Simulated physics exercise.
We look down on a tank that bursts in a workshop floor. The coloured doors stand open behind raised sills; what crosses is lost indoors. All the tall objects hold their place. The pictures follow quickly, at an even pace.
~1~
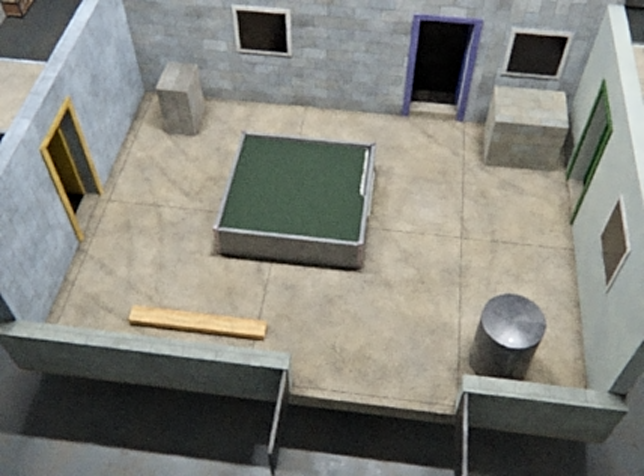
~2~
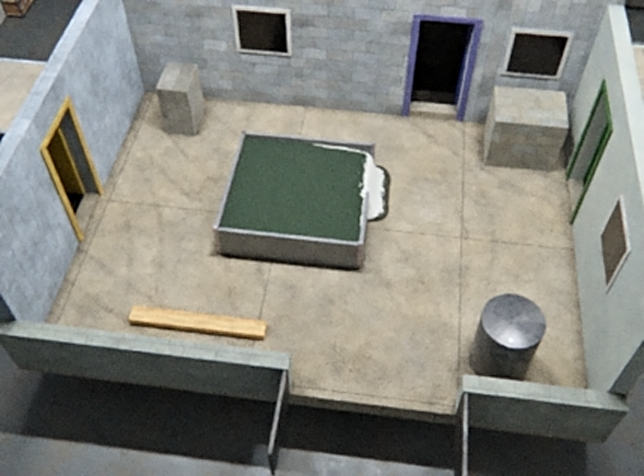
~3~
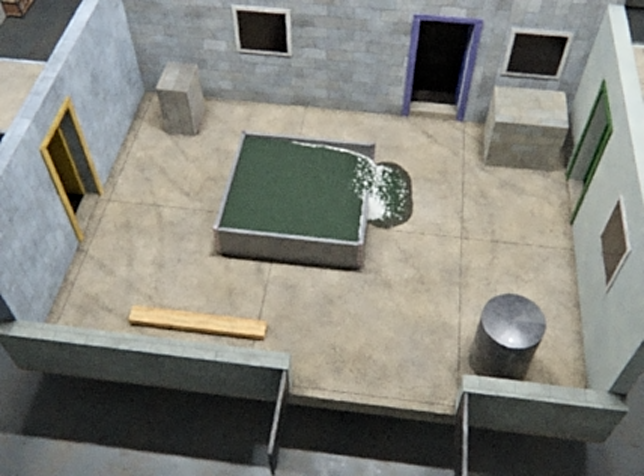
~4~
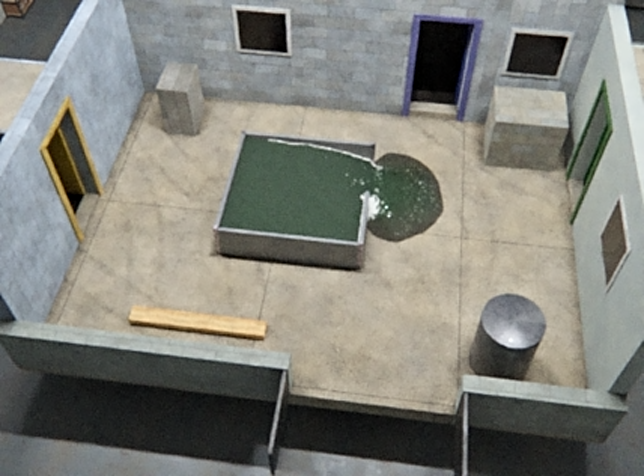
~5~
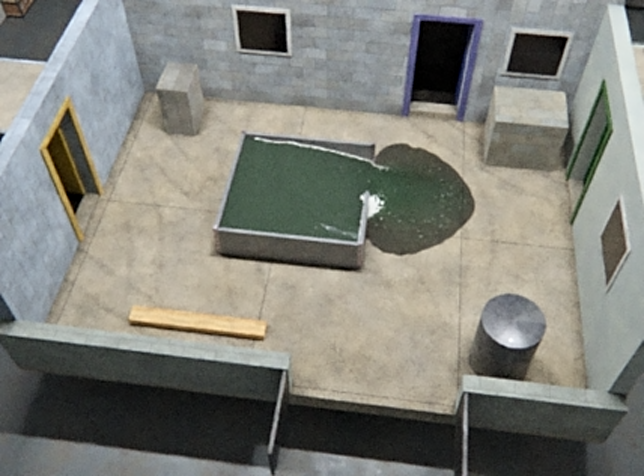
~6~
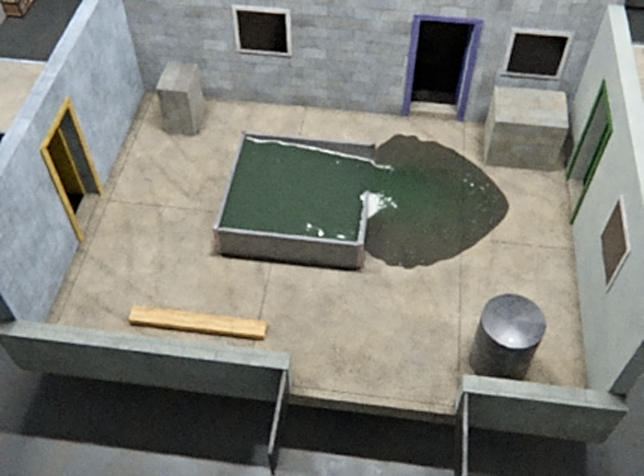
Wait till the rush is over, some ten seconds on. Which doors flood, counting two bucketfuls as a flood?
In the end: The blue door stays under that; the yellow door stays under that; the green door takes more than that.
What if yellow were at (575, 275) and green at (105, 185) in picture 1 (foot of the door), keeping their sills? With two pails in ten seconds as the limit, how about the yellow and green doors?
Then: The yellow door is over, the green door takes less.
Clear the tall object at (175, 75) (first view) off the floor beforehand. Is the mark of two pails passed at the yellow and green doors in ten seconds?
Then: The yellow door is under, the green door lets more in.
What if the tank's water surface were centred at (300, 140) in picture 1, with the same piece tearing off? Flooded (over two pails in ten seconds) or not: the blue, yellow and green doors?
Then: The blue door is over; the yellow door stays under; the green door lets more in.
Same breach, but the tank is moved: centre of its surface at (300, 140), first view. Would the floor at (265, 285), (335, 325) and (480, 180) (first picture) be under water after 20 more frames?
In turn: Dry, dry, under water.
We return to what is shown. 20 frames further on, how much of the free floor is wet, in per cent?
I make it 35 per cent.
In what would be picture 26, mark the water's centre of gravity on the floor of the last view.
Around (384, 207).
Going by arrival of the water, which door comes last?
That is the door marked yellow.
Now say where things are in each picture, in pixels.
The tank at (299, 188) is whole and still, in the first frame.
The front is at (382, 171), out from the gap at (368, 186), in the second frame.
The front is at (405, 215), out from the gap at (368, 187), in the third frame.
The front is at (438, 208), out from the gap at (368, 187), in the fourth frame.
The front is at (467, 213), out from the gap at (368, 187), in the fifth frame.
The front is at (502, 201), out from the gap at (368, 186), in the sixth frame.
A moment on, water covers 25 % of the floor; the blue door not reached, the yellow door not reached, the green door under two buckets in.
Next, water covers 25 % of the floor; the blue door wet at the sill, nothing in, the yellow door not reached, the green door over two buckets in.
Then, water covers 35 % of the floor; the blue door under two buckets in, the yellow door not reached, the green door far over two buckets in.
Later, water covers 55 % of the floor; the blue door under two buckets in, the yellow door not reached, the green door far over two buckets in.
In the end, water covers 80 % of the floor; the blue door under two buckets in, the yellow door wet at the sill, nothing in, the green door far over two buckets in.
